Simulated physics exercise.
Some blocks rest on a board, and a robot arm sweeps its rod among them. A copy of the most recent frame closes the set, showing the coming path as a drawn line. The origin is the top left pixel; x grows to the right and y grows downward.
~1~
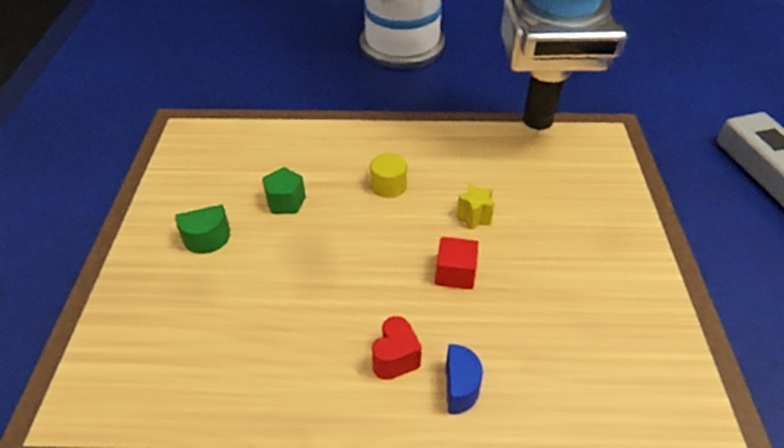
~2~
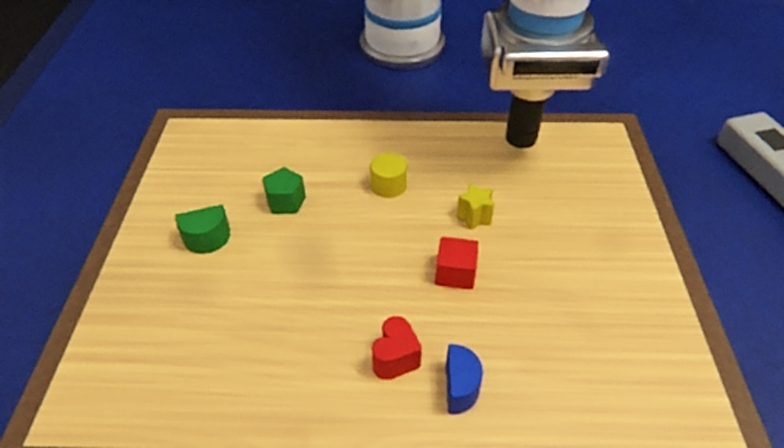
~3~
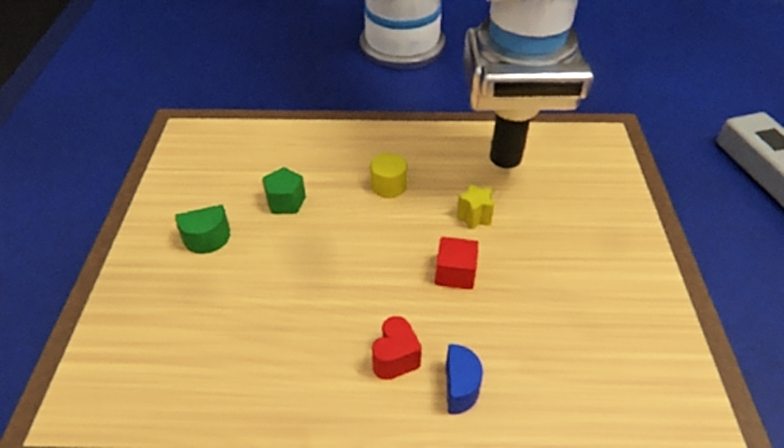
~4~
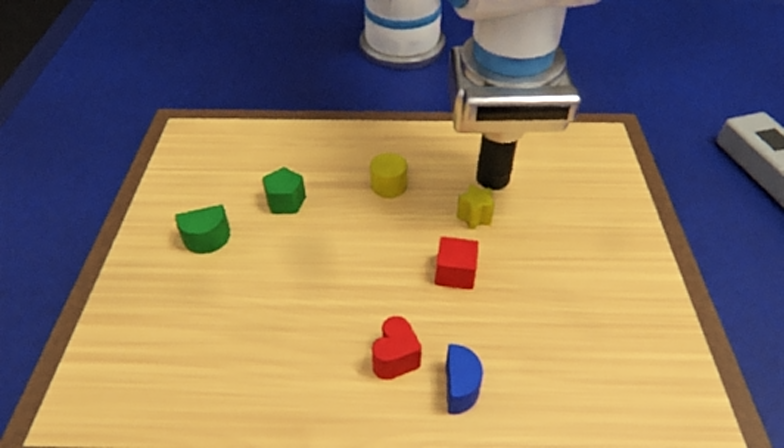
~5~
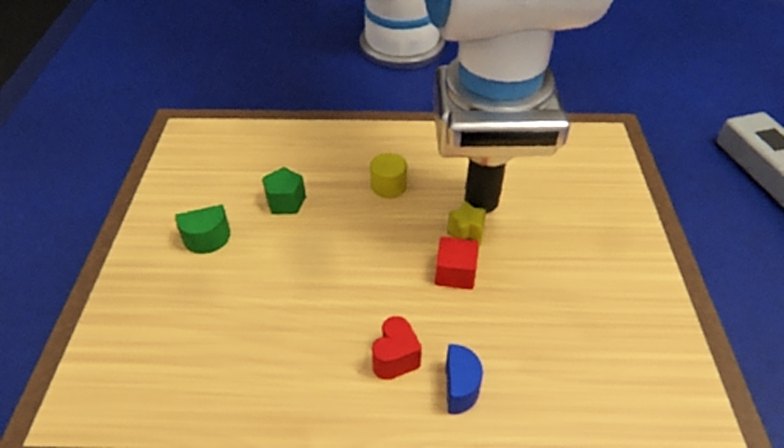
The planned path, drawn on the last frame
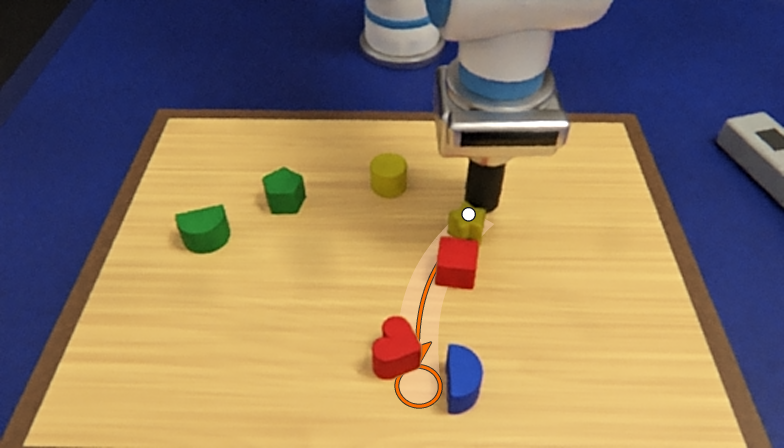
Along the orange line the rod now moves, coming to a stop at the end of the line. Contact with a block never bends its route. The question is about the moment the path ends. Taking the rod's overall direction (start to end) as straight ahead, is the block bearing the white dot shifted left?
No.
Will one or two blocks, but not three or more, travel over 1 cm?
The answer is no.
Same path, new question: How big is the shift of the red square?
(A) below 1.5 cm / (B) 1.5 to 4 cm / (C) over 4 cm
Answer: C.
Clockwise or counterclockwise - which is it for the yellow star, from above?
It turns round clockwise.
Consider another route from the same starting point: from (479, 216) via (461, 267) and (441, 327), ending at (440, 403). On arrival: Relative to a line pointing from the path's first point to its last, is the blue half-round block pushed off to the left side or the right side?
The left-hand side.
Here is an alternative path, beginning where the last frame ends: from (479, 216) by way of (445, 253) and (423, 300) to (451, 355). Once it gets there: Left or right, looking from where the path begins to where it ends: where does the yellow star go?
Right-hand side.
Drawn move, from (479, 216) via (442, 258) and (420, 314), ending at (419, 386); the dot is on the yellow star.
On the path given first. One third of the way, rod at (443, 244); red square at (448, 288), turned 35° anticlockwise; yellow star at (426, 259).
Two thirds of the way, rod at (421, 302); red square at (457, 316), turned 70° anticlockwise; yellow star at (385, 300), turned 50° clockwise.
At the end, rod at (419, 374); red heart at (375, 369), turned 15° clockwise; red square at (463, 324), turned 95° anticlockwise; blue half-round block still; yellow star at (381, 305), turned 70° clockwise.
